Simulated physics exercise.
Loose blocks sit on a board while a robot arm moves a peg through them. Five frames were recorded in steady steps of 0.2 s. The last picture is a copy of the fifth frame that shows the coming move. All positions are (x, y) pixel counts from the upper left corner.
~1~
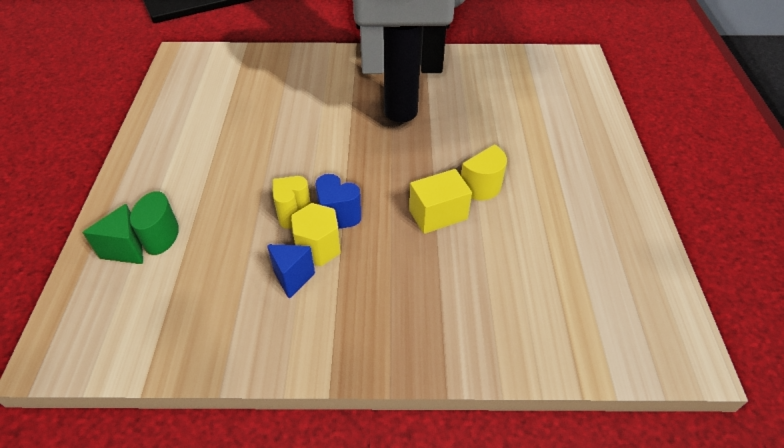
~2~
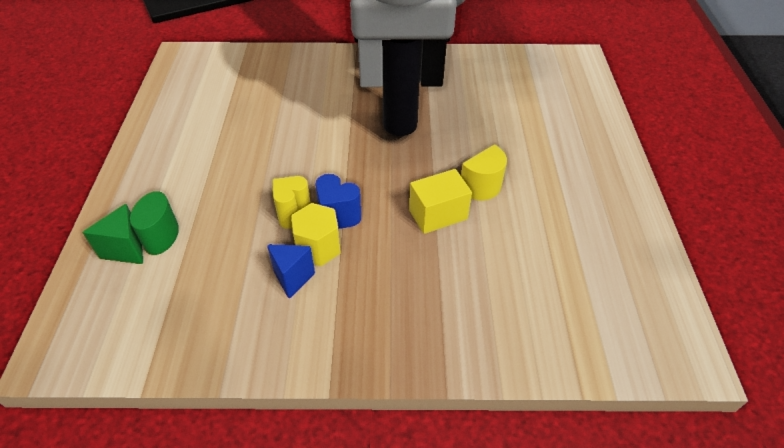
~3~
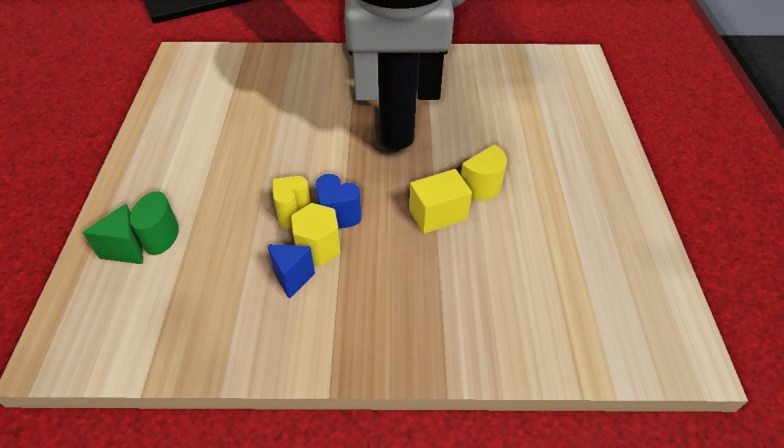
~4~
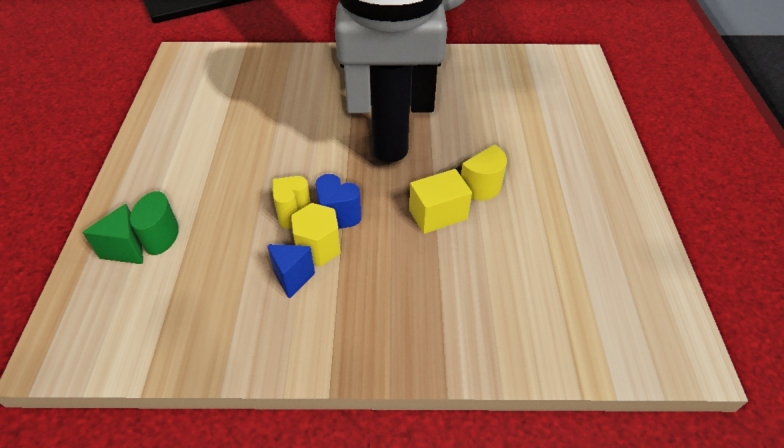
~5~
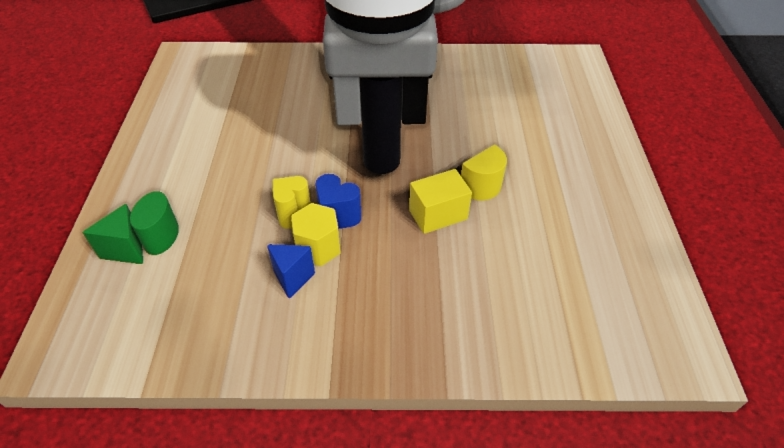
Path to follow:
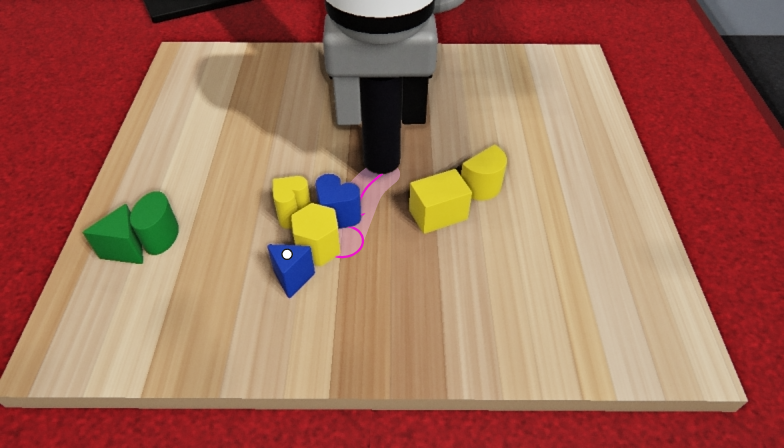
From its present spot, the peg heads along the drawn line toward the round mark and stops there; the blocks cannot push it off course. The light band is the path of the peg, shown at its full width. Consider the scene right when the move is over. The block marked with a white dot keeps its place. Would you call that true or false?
False.
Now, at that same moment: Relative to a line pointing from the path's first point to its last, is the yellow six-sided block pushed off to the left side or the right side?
Heads right.
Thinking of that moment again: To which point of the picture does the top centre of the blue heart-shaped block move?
Put as a pixel place, it's (305, 209).
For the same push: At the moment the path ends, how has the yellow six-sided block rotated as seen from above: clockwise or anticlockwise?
It spins anti-clockwise.
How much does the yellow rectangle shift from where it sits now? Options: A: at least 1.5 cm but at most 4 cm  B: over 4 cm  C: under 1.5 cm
My pick is C.
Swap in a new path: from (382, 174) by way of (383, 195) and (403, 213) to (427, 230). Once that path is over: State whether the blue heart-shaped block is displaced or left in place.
That one stays where it is.
The line goes from (382, 174) through (358, 204) to (343, 241); the dot is on the blue three-sided block.
The first path, step by step. Halfway along, peg (357, 193); yellow six-sided block (310, 224), turned 15° anticlockwise; blue heart-shaped block (329, 195), turned 20° clockwise.
At the end, peg (342, 229); blue three-sided block (277, 273); yellow heart-shaped block unmoved; yellow six-sided block (281, 242), turned 50° anticlockwise; blue heart-shaped block (305, 209), turned 70° clockwise; yellow rectangle unmoved.
